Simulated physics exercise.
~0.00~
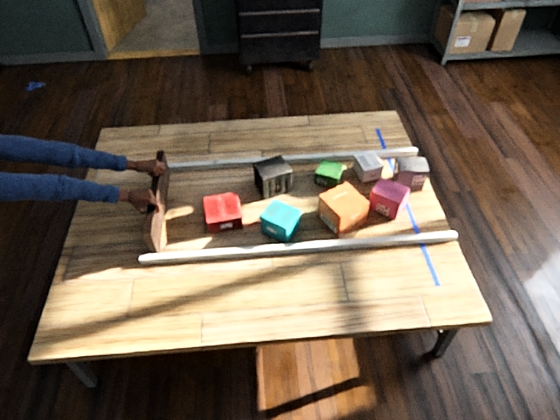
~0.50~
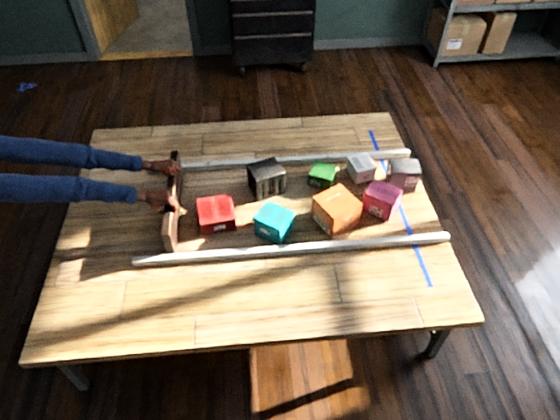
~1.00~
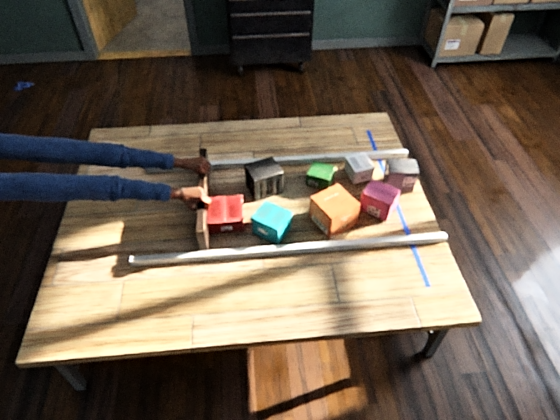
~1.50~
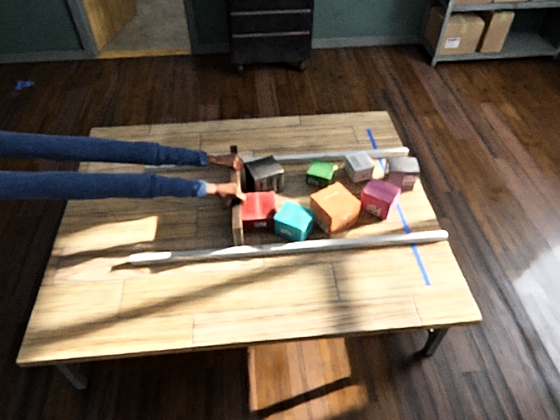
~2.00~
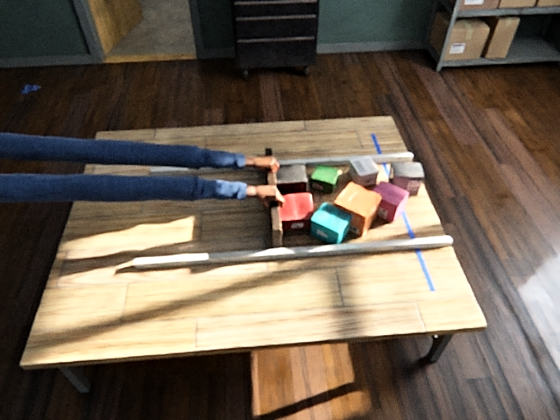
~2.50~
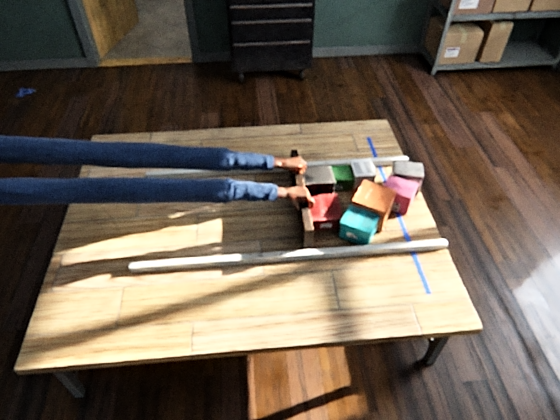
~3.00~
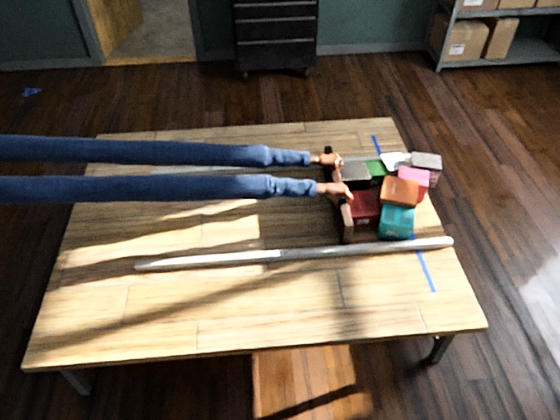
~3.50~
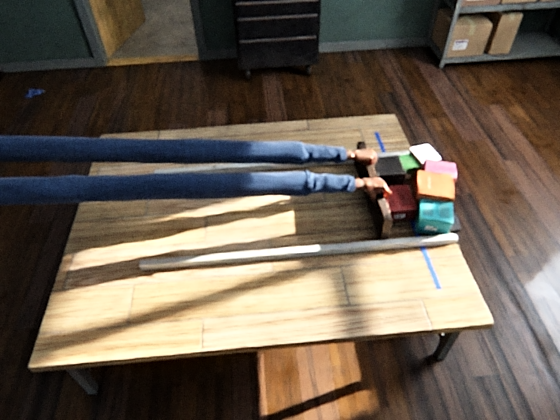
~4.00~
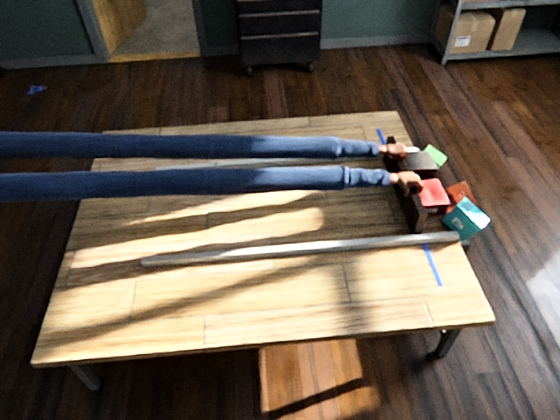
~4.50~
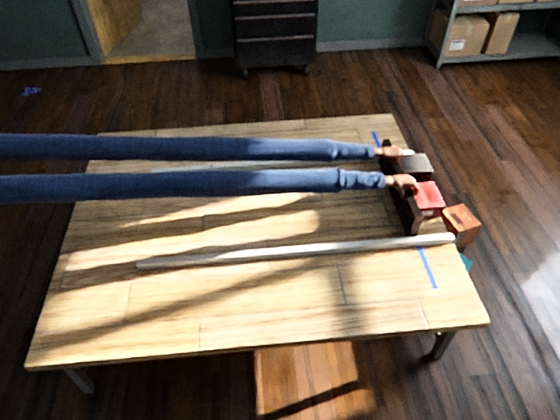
Wooden plank pushed by two hands sweeping colourful boxes rightward along a table, bunching them up until most drop off the edge.
